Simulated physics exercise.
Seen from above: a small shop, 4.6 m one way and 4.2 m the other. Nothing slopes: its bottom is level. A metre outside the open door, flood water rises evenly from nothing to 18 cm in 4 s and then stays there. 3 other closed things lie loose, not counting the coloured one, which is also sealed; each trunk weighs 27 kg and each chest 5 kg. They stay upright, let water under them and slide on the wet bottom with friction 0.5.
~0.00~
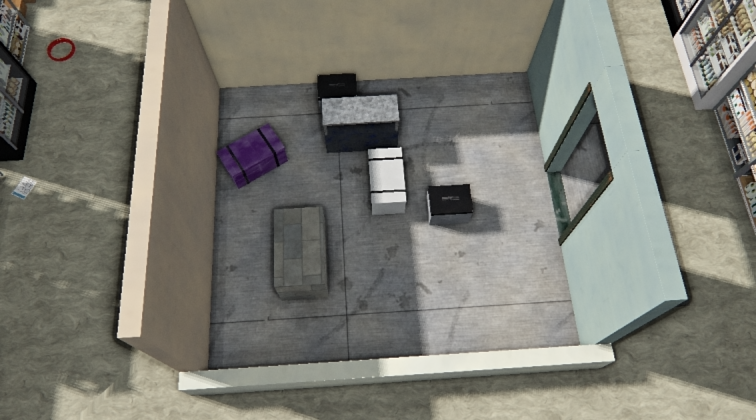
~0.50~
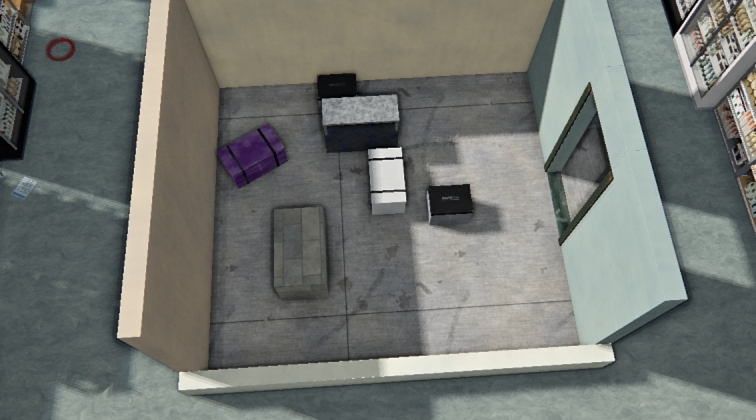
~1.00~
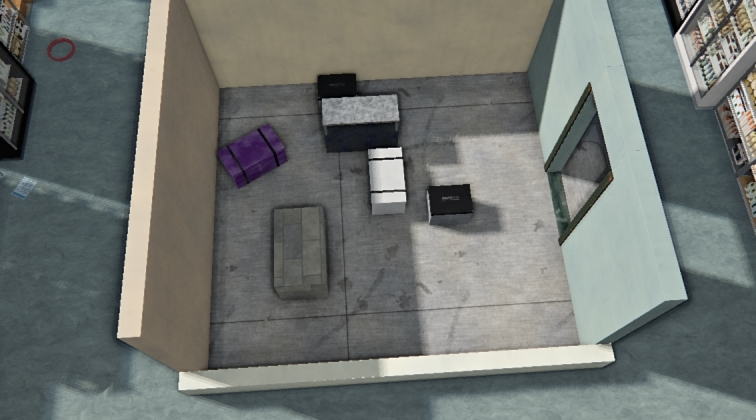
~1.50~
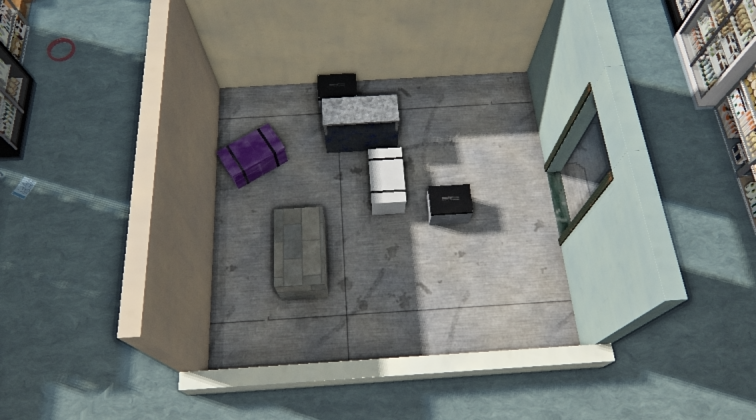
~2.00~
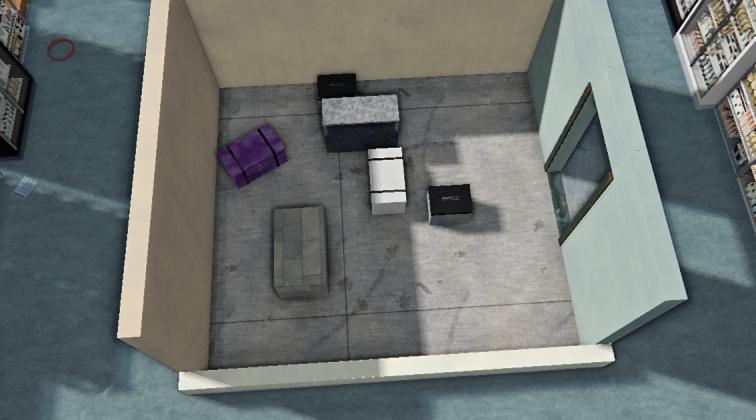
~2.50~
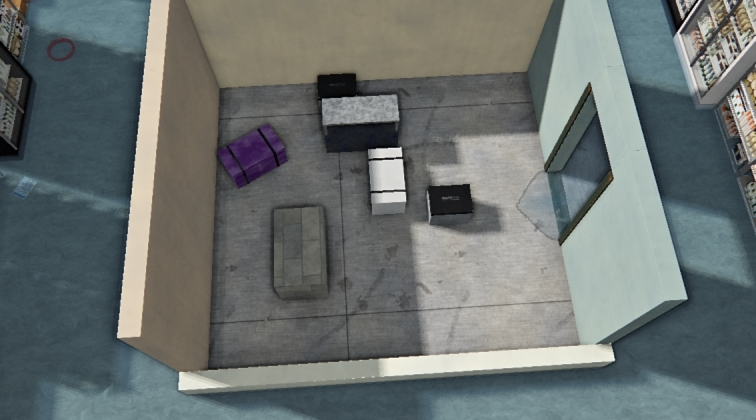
Small shop room holding a purple trunk and other boxes, all still, as surrounding ground turns blue and water enters at right.
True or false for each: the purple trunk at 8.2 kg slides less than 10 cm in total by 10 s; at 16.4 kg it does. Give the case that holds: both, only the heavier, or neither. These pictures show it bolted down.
The case that holds: Both.
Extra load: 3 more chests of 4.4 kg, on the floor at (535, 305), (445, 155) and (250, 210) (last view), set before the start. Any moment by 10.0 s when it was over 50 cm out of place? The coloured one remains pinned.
In that order: Within it, beyond it, within it.
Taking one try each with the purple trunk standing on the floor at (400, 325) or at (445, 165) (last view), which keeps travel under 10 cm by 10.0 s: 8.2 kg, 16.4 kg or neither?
Well, at the first spot no weight will do, and at the second no weight will do.
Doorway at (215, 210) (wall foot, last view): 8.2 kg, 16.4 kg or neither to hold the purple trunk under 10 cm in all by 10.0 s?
Moved there, neither choice works.
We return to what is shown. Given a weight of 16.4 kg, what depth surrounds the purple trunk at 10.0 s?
4 cm, roughly.
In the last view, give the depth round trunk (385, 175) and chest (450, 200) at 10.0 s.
First about 5 cm, second about 7 cm.
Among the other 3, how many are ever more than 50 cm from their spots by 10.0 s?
By my count, 2.
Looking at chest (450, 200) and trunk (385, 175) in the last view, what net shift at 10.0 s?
300 cm, 0 cm.
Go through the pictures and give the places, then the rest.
The purple trunk at (251, 150) rests on the ground; water covers 0.0 m2; 0 of 4 have shifted, in the first frame.
The purple trunk at (251, 150), on the bottom; 0.0 m2 under water; 0 of 4 have shifted, in the second frame.
The purple trunk at (251, 150) rests on the ground; 0.0 m2 under water; 0 of 4 have shifted, in the third frame.
The purple trunk at (251, 150), on the bottom; water covers 0.0 m2; 0 of 4 have shifted, in the fourth frame.
The purple trunk at (251, 150) rests on the ground; 0.0 m2 under water; 0 of 4 have shifted, in the fifth frame.
The purple trunk at (251, 150) rests on the ground; water covers 0.3 m2; 0 of 4 have shifted, in the sixth frame.
After 3.5 s the purple trunk would be 0 cm from its start with 8.2 kg and 0 cm from its start with 16.4 kg; 0 cm of water round it then.
After 4.5 s the purple trunk would be 0 cm from its start with 8.2 kg and 0 cm from its start with 16.4 kg; 0 cm of water round it then.
After 7.0 s the purple trunk would be 0 cm from its start with 8.2 kg and 0 cm from its start with 16.4 kg; 1 cm of water round it then.
After 10.0 s the purple trunk would be 1 cm from its start with 8.2 kg and 0 cm from its start with 16.4 kg; 4 cm of water round it then.
